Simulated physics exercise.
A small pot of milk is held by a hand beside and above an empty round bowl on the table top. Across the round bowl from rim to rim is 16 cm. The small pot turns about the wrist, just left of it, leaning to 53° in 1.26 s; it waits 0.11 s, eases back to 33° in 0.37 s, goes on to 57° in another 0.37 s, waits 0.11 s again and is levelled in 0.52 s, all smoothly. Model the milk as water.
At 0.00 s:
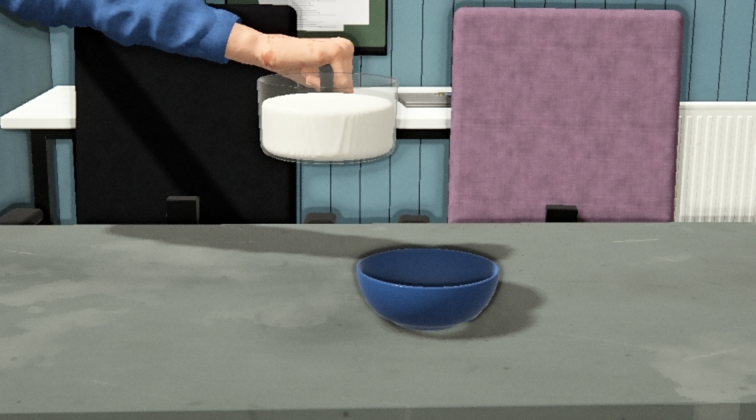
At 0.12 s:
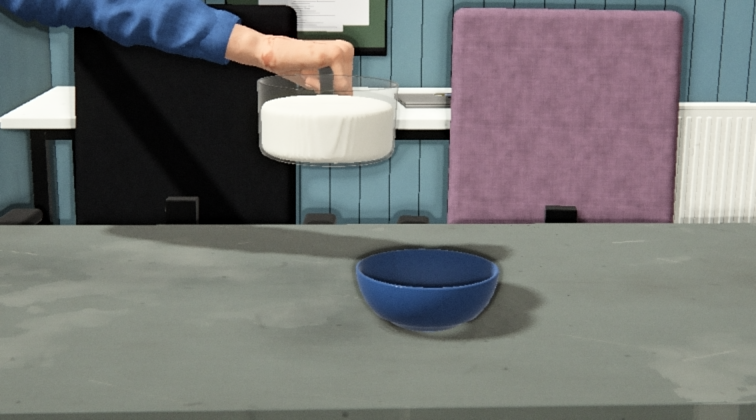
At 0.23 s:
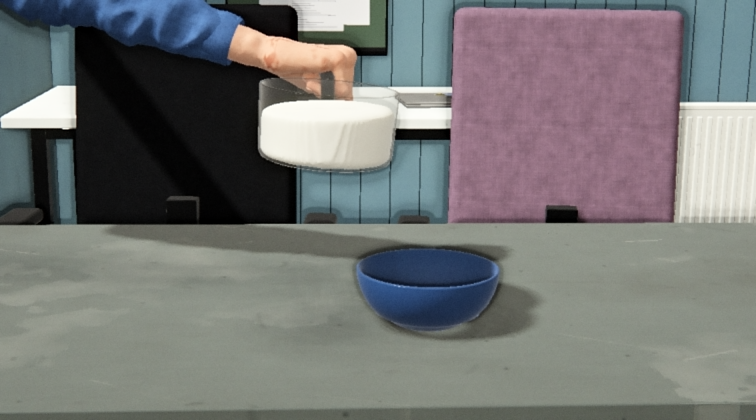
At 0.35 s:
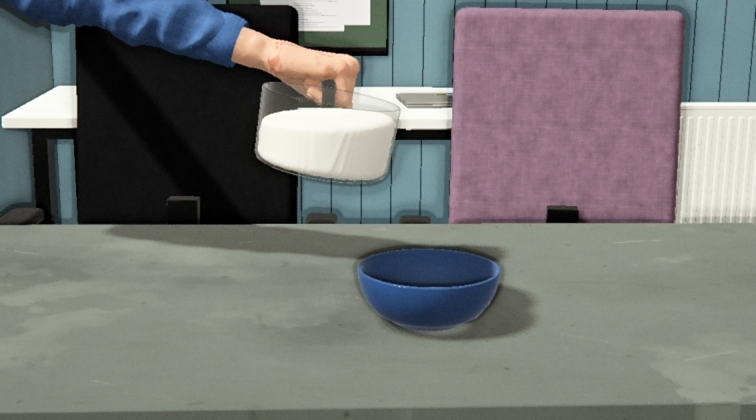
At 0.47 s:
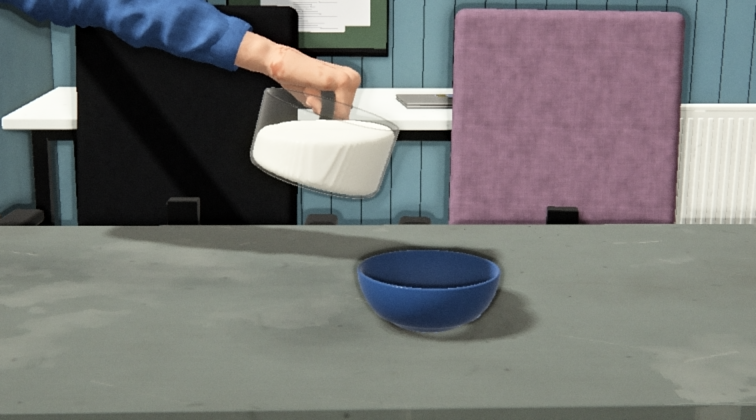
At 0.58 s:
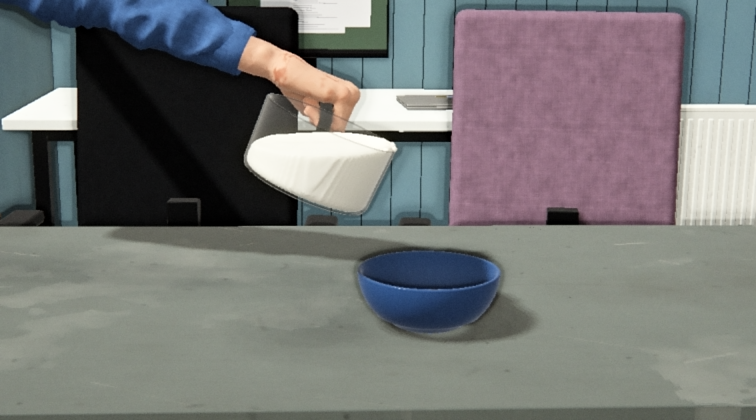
At first, a hand in a blue sleeve holds a clear container of white liquid level, above and to the left of an empty blue bowl on a gray table. The hand then lowers slightly and tilts the container gradually to the right, the liquid shifting toward its right rim while the bowl stays still.
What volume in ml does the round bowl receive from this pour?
About 575 ml.
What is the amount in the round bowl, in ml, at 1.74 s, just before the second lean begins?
It holds about 530 ml at that moment.
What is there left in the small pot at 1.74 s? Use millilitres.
Around 410 ml remain.
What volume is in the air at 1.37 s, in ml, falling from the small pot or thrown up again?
Close to 70 ml, I'd say.
Then, 1.37 s in, the tilt is 53° and the round bowl has 425 ml, the small pot 445 ml, and 10 ml is on the table top.
Then, 1.74 s in, the tilt is 33° and the round bowl has 530 ml, the small pot 410 ml, and 20 ml is on the table top.
Then, 2.22 s in, the tilt is 57° and the round bowl has 540 ml, the small pot 370 ml, and 30 ml is on the table top.
Then, 2.59 s in, the tilt is 11° and the round bowl has 575 ml, the small pot 345 ml, and 35 ml is on the table top.
Finally, the round bowl has 575 ml, the small pot 345 ml, and 35 ml is on the table top.
